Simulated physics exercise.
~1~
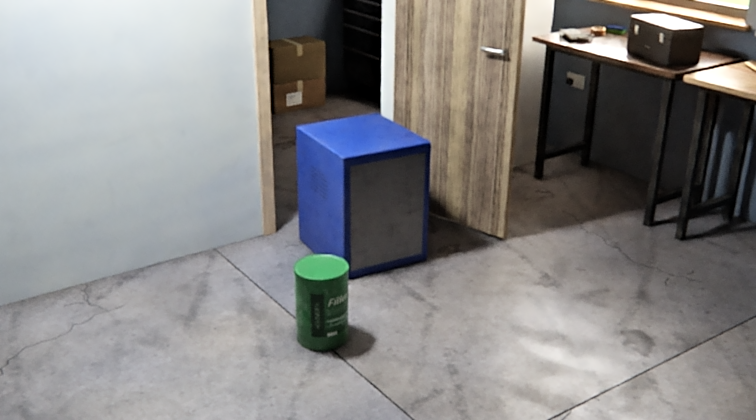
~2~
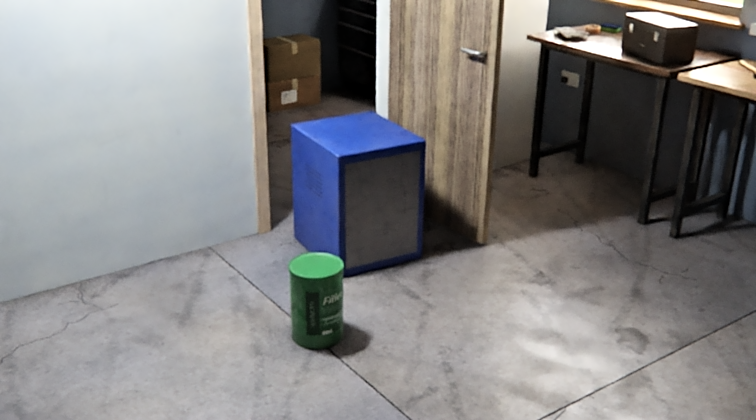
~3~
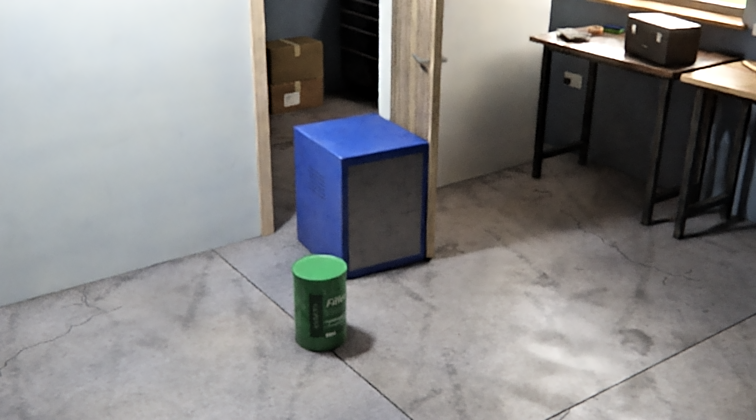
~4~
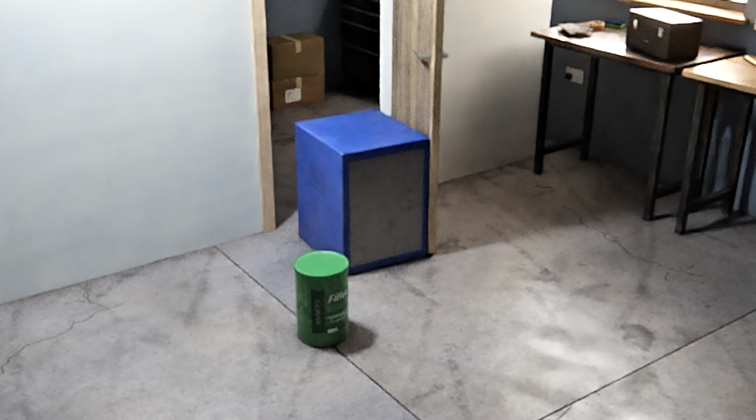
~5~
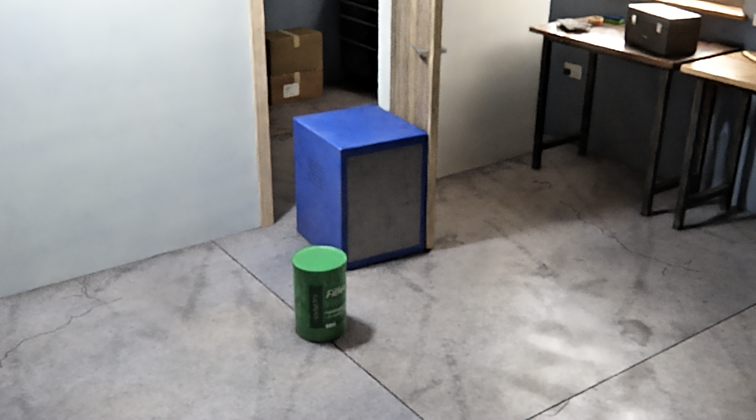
In a grey-floored room with a worktable along the right side, a wooden door stands open beside a doorway that shows cardboard boxes beyond it. A blue box-shaped appliance sits in front of the opening, with a green pail on the floor nearer the viewer. The door swings leftward, its broad face narrowing from view as it moves toward the appliance. It reaches the blue appliance's side and goes hardly any farther. At the end the door remains partly open against the appliance, short of its frame, while the appliance and pail stay where they were.
